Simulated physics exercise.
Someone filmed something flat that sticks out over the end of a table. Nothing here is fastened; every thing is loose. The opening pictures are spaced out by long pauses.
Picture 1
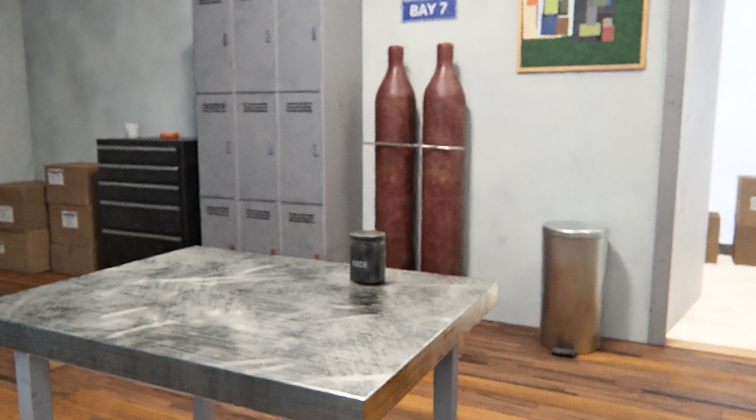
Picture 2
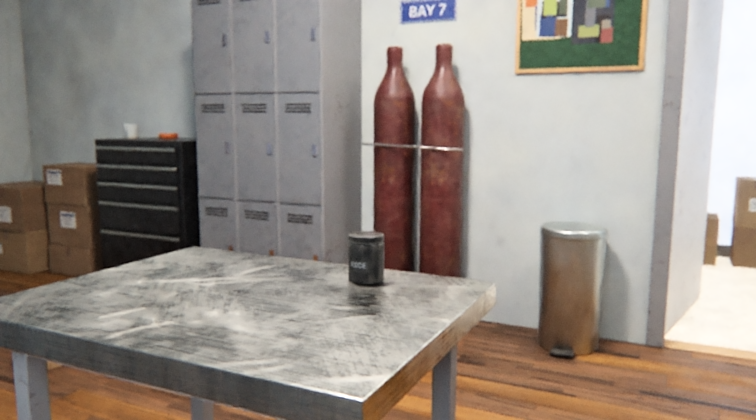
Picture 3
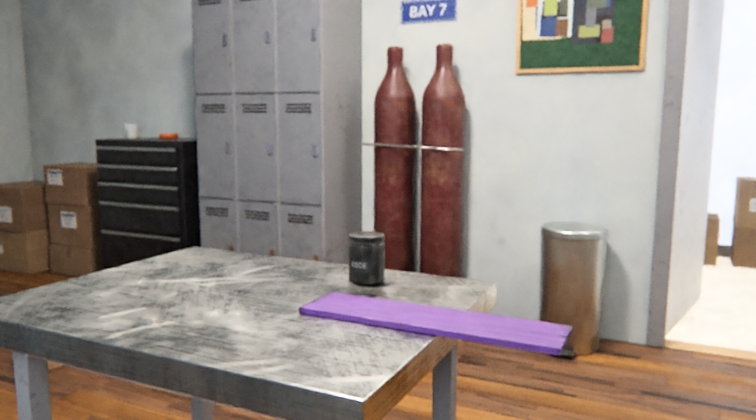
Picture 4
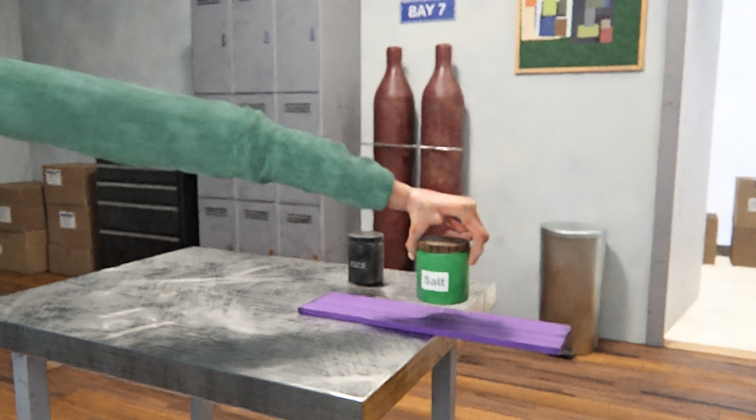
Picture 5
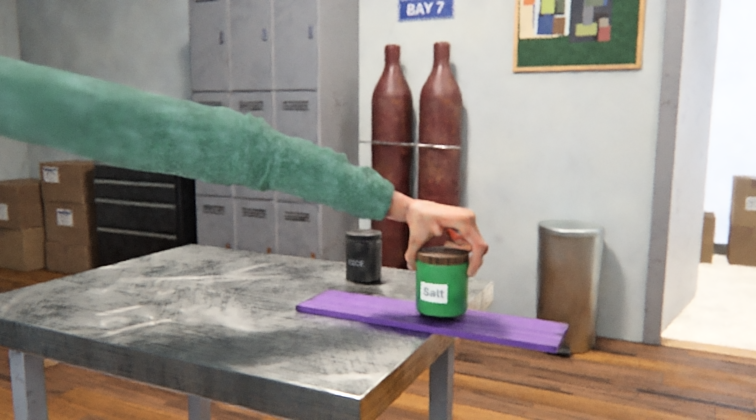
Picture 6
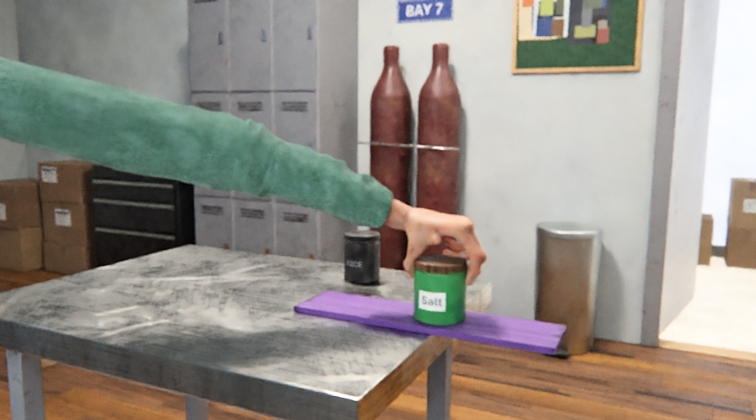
A purple plank appears across the table's edge, and a hand lowers a green jar onto it.
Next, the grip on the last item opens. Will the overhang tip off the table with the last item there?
Sits tight.
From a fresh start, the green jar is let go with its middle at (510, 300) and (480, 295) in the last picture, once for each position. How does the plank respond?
Trial 1 - falls; trial 2 - falls.
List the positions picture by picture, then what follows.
In the first frame, the last thing is not in view yet.
In the second frame, the last thing is not in view yet.
In the third frame, the last thing is not in view yet; purple plank (430, 319).
In the fourth frame, coming down; green jar (443, 269); purple plank (429, 319).
In the fifth frame, coming down; green jar (442, 280); purple plank (426, 317).
In the sixth frame, in place under the hand; green jar (440, 289); purple plank (424, 318).
Then, 0.20 s later than the last frame, all is still.
Then, 0.50 s later than the last frame, green jar resting near (440, 289).
When it is over, all 3 as before. End places, in pixels of the last picture, green jar near (440, 289). The plank keeps its balance.
